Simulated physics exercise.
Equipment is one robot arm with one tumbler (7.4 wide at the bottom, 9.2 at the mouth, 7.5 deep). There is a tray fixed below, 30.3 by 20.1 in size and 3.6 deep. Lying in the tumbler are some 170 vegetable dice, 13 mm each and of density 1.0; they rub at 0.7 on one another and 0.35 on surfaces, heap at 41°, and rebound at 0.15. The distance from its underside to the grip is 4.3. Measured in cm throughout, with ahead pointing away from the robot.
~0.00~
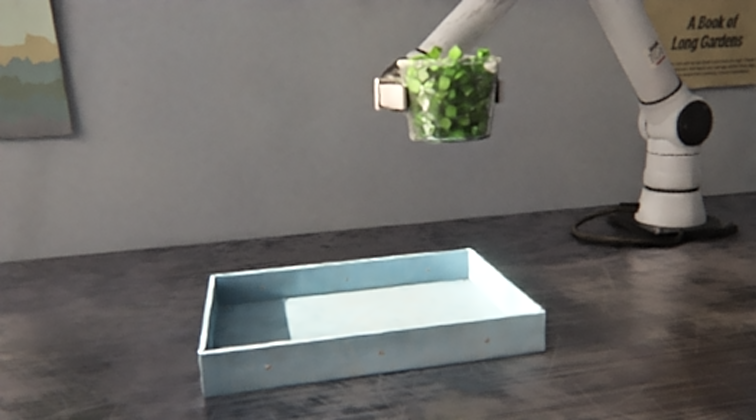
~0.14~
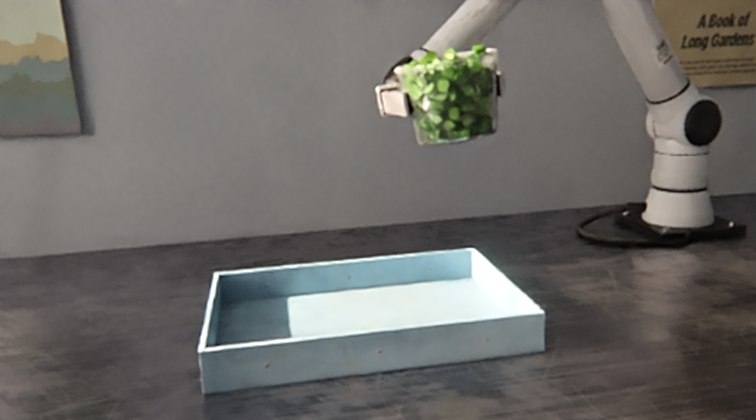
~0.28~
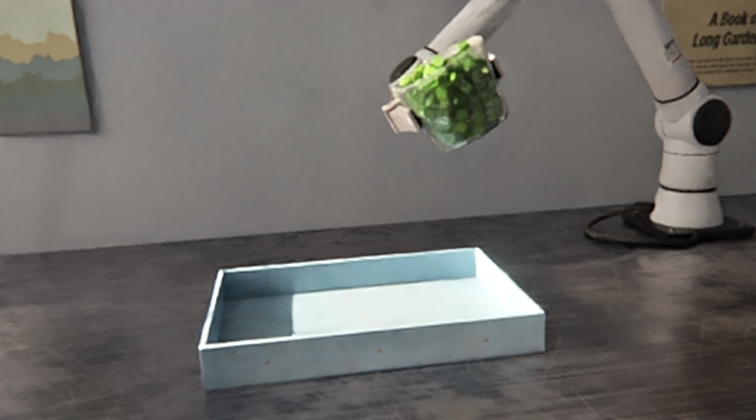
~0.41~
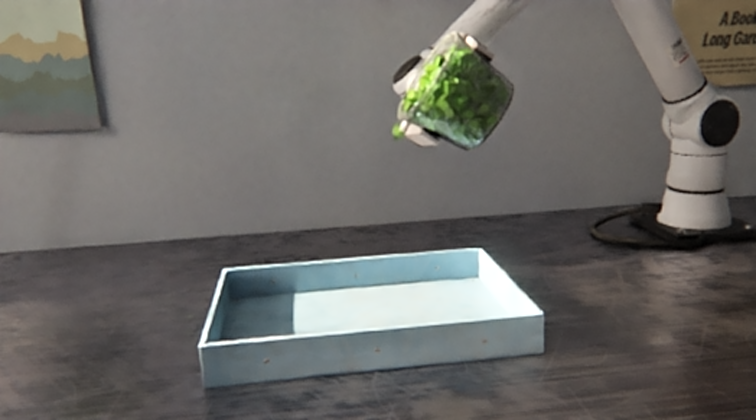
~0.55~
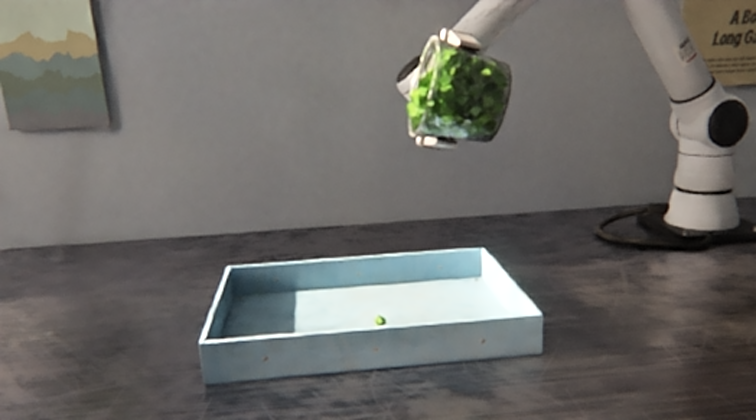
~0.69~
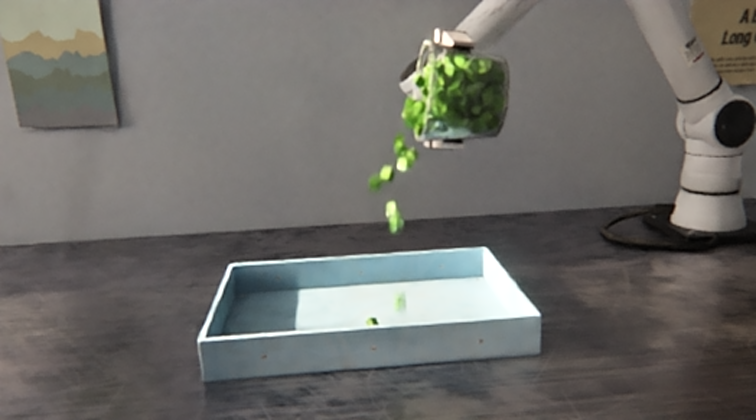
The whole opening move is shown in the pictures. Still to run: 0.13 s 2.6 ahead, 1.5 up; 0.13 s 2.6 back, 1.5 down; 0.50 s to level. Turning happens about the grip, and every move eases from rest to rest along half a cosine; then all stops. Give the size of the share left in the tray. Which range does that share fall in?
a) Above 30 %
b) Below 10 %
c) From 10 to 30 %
Above 30 % (a).
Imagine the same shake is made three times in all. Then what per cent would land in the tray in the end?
90 per cent.
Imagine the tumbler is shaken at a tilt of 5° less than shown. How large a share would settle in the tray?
It would come to roughly 45 per cent.
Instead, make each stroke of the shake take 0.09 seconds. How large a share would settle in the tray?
In that case around 85 per cent.
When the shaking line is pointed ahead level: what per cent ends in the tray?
Some 55 in a hundred.
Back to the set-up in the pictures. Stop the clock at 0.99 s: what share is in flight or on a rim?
Reading at that time: Some 30 per cent.
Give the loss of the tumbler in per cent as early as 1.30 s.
So far, about 60 in a hundred parts are out.
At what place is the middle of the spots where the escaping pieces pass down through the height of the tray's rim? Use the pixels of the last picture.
They come down centred close to (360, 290).
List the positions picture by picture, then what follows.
The first frame shows tumbler middle at (450, 100), level; upper third of the load around (450, 74), from x 410 to 490, top at y 55; 171 in the tumbler.
The second frame shows tumbler middle at (452, 99), tilted 8° forward; upper third of the load around (450, 73), from x 410 to 485, top at y 50.
The third frame shows tumbler middle at (456, 98), tilted 29° forward; upper third of the load around (456, 74), from x 405 to 495, top at y 50.
The fourth frame shows tumbler middle at (459, 97), tilted 54° forward; upper third of the load around (455, 75), from x 400 to 500, top at y 50; 170 in the tumbler, 1 in flight or on a rim.
The fifth frame shows tumbler middle at (461, 95), tilted 75° forward; upper third of the load around (459, 77), from x 380 to 500, top at y 55; 170 in the tumbler, 1 in the tray.
The sixth frame shows tumbler middle at (462, 95), tilted 83° forward; upper third of the load around (460, 77), from x 370 to 500, top at y 60; 161 in the tumbler, 2 in the tray, 8 in flight or on a rim.
After 0.99 s, tilted 81° forward, highest piece 25 above the table; 87 in the tumbler, 32 in the tray, 52 in flight or on a rim.
After 1.30 s, tilted 18° forward, highest piece 26 above the table; 98 in the tray, 72 in the tumbler, 1 in flight or on a rim.
After 1.65 s, level, highest piece 26 above the table; 99 in the tray, 72 in the tumbler.
After 2.70 s, level, highest piece 26 above the table; 99 in the tray, 72 in the tumbler.
At rest, 99 in the tray, 72 in the tumbler. That is 58 % in the tray.
